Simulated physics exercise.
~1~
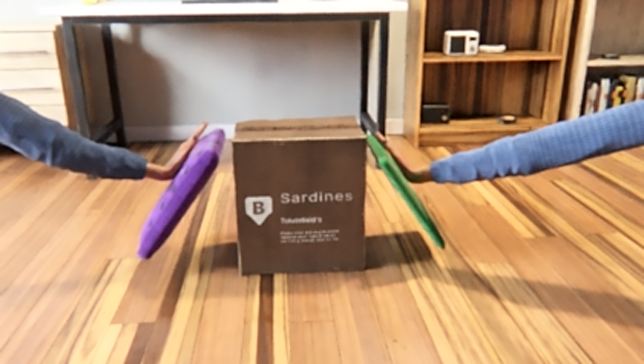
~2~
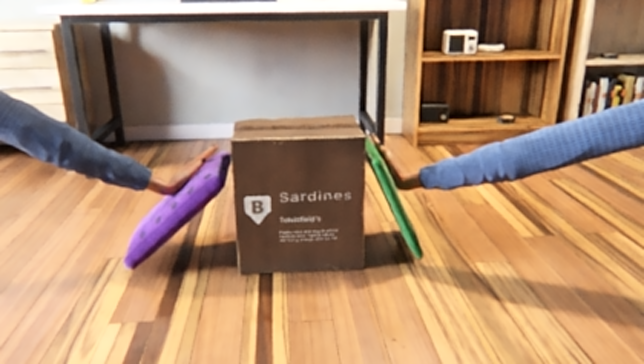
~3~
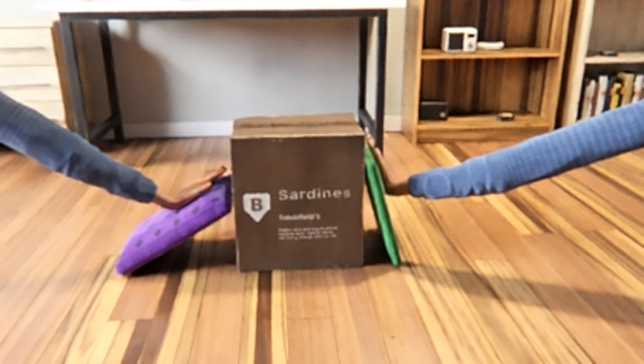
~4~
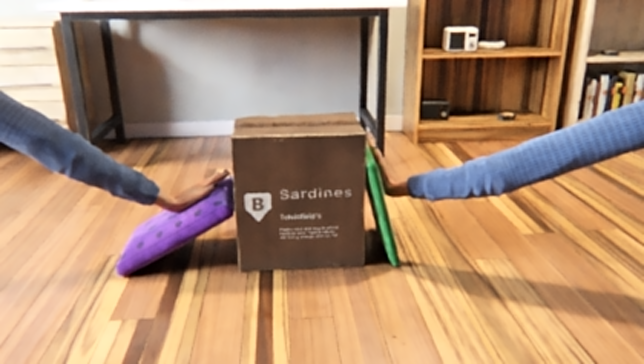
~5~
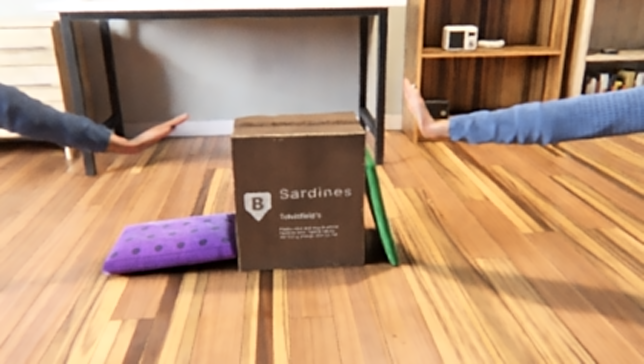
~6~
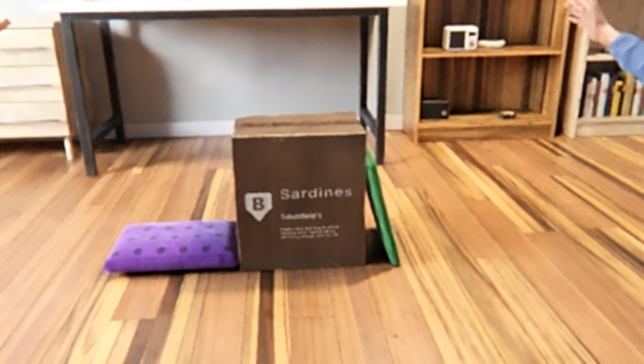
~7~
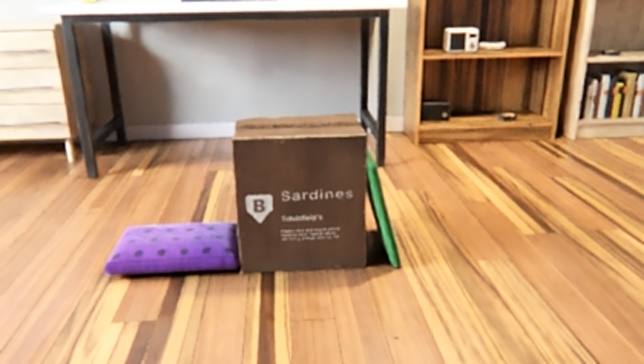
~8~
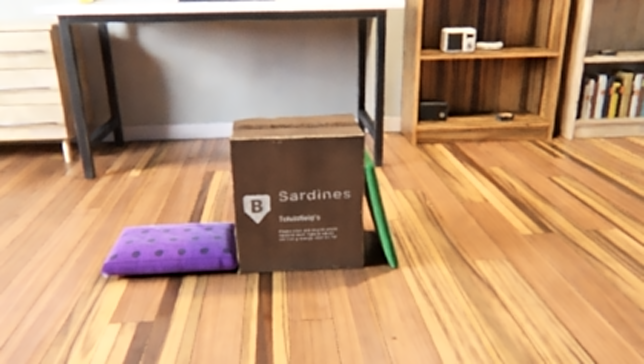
At first, two hands reach in from opposite sides, holding a purple pillow and a green seat pad at a slant beside a brown box on a smooth wooden floor. The hands lower both items until their top edges rest against the box, the pillow sagging at a shallow tilt on the left and the pad standing steeply on the right. The hands then let go and draw back out of view. As they release, the pillow slides down flat onto the floor. The green pad stays leaning against the box, which remains in place, and everything lies still.
